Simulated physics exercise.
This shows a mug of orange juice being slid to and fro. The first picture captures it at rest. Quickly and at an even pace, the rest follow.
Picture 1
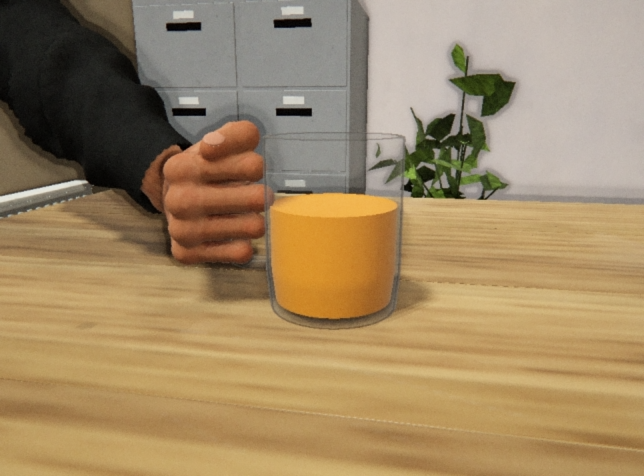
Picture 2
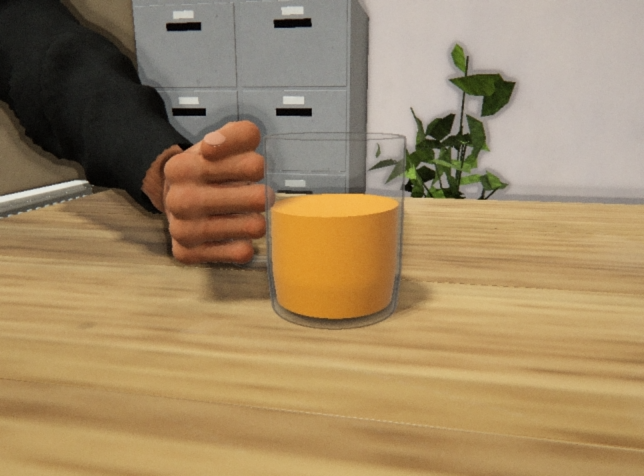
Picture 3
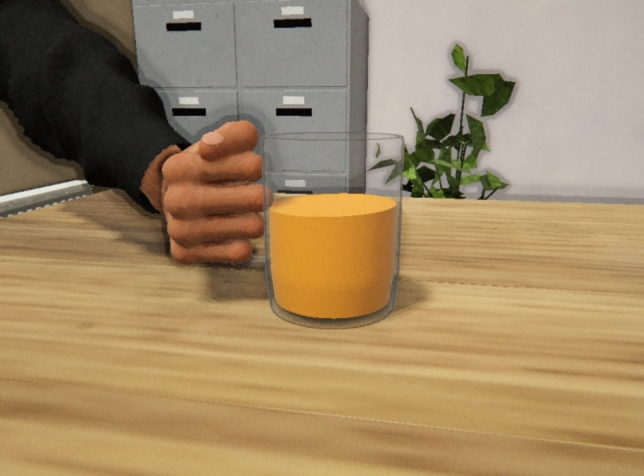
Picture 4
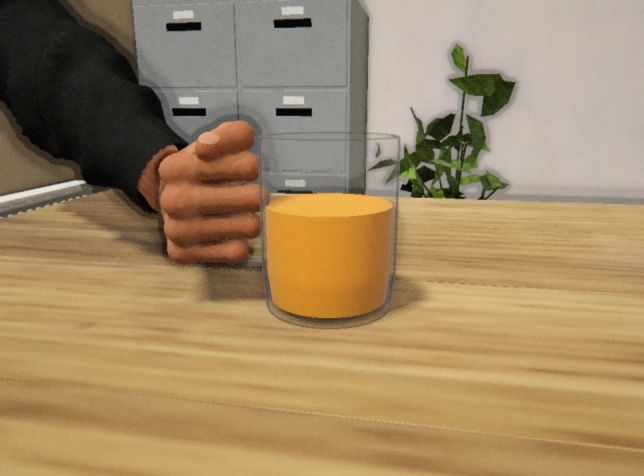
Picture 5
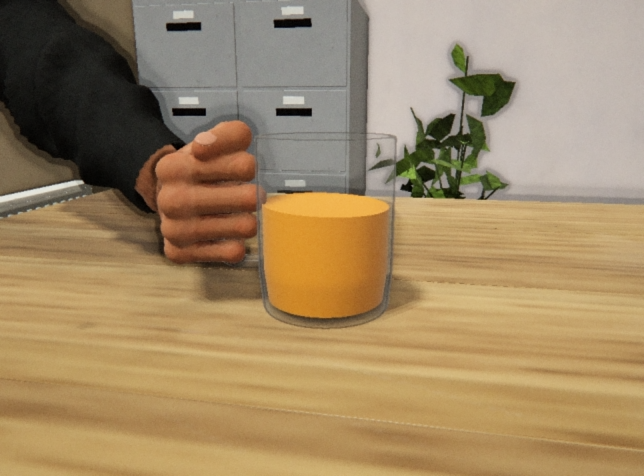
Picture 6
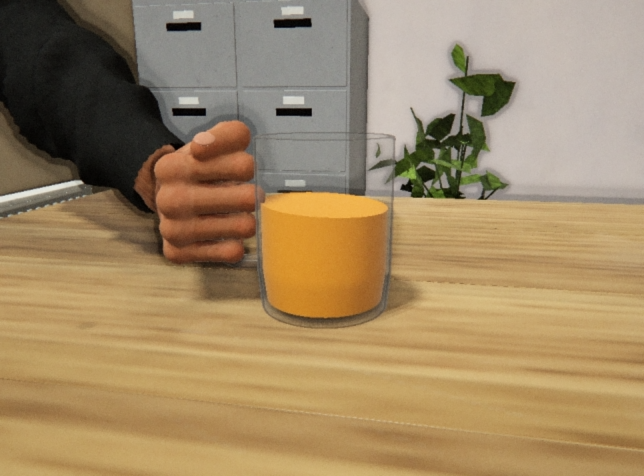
A clear mug about half full of orange juice sat on a wooden table, gripped by a hand in a dark sleeve, then slid slightly to the left as the juice stayed almost level.
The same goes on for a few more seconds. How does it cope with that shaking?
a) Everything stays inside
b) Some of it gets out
Answer: A.
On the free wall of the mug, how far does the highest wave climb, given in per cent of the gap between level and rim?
Peak: Near 10 in a hundred.
Soon after, the highest wave so far stays far below the rim.
In the end, the highest wave so far stays far below the rim; nothing has left it.
